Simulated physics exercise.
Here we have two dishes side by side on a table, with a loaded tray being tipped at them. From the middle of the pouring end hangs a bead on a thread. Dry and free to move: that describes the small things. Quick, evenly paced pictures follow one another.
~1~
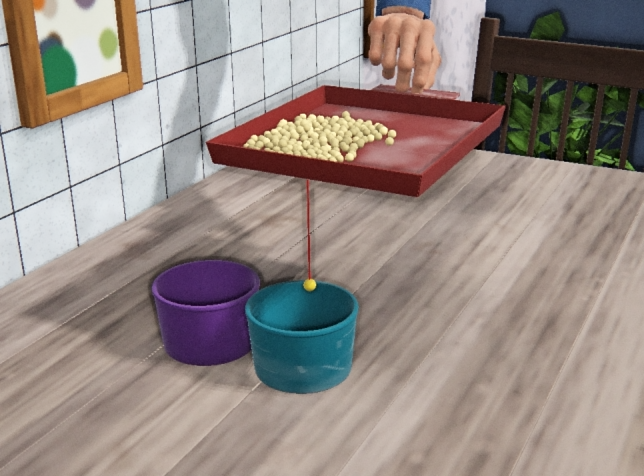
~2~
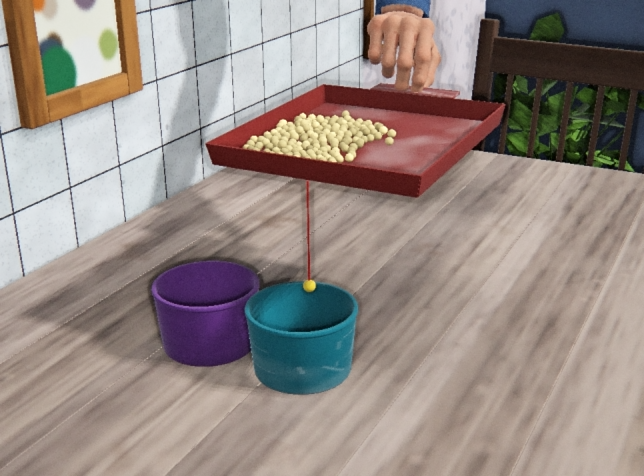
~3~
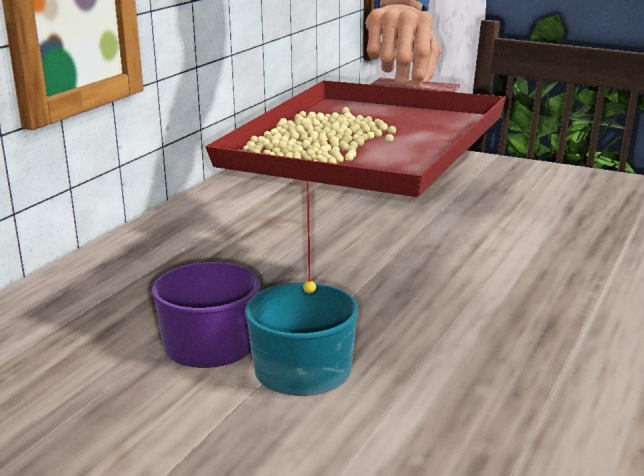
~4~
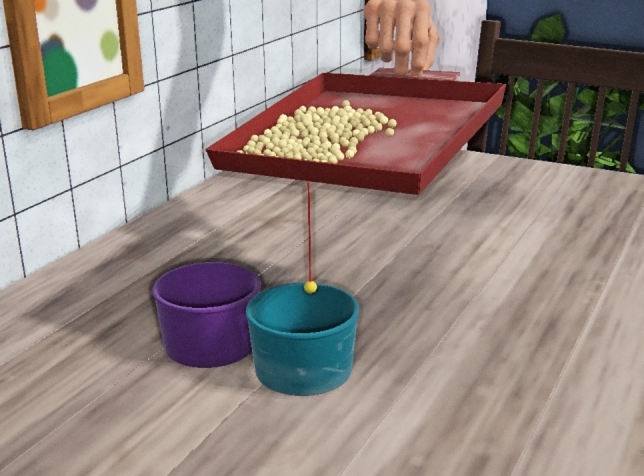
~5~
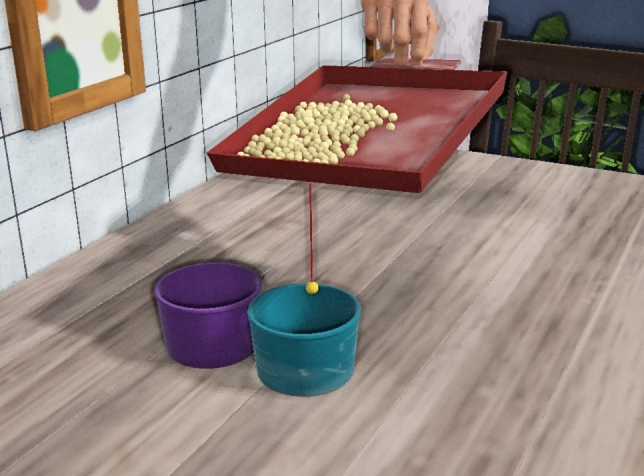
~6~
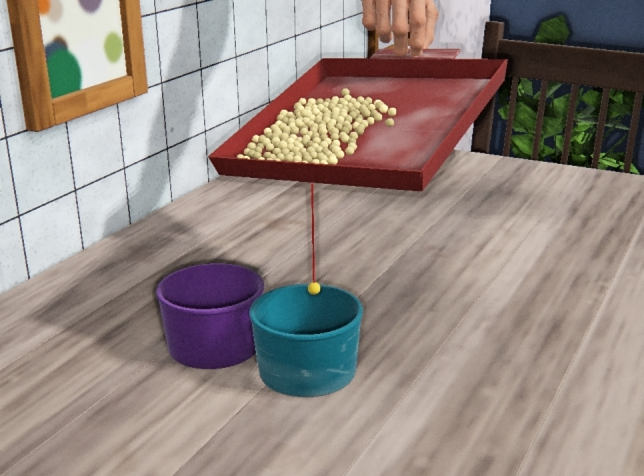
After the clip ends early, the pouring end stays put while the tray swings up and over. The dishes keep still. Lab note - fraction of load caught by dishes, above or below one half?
More of the load is caught than lost.
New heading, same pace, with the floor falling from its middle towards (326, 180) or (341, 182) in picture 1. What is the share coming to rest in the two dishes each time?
Respectively 20 and 10 in a hundred.
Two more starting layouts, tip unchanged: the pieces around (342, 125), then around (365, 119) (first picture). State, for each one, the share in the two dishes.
Roughly 90 and 90 percent, in that order.
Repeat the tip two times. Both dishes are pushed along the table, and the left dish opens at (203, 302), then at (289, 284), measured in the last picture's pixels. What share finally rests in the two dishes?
About 90% on the first try and 0% on the second.
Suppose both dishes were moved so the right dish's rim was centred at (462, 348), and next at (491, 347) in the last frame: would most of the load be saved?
At place one not up to half; at place two not up to half.
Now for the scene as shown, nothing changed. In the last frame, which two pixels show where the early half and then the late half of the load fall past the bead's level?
I'd place the first part at (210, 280) and the rest at (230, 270).
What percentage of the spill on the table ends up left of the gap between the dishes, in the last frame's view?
It works out to some 90 per cent.
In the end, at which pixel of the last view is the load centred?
Close to (213, 339), more or less.
Soon, tray tipped steeply; all on the tray.
A while on, tray tipped right over; about a third on the tray; a stray few in the right dish; about a third in the left dish; a stray few outside both; about a quarter in the air.
Towards the end, tray tipped past a quarter turn; a small part in the right dish; most in the left dish; a small part outside both.
Finally, tray tipped past a quarter turn; a small part in the right dish; most in the left dish; a small part outside both.
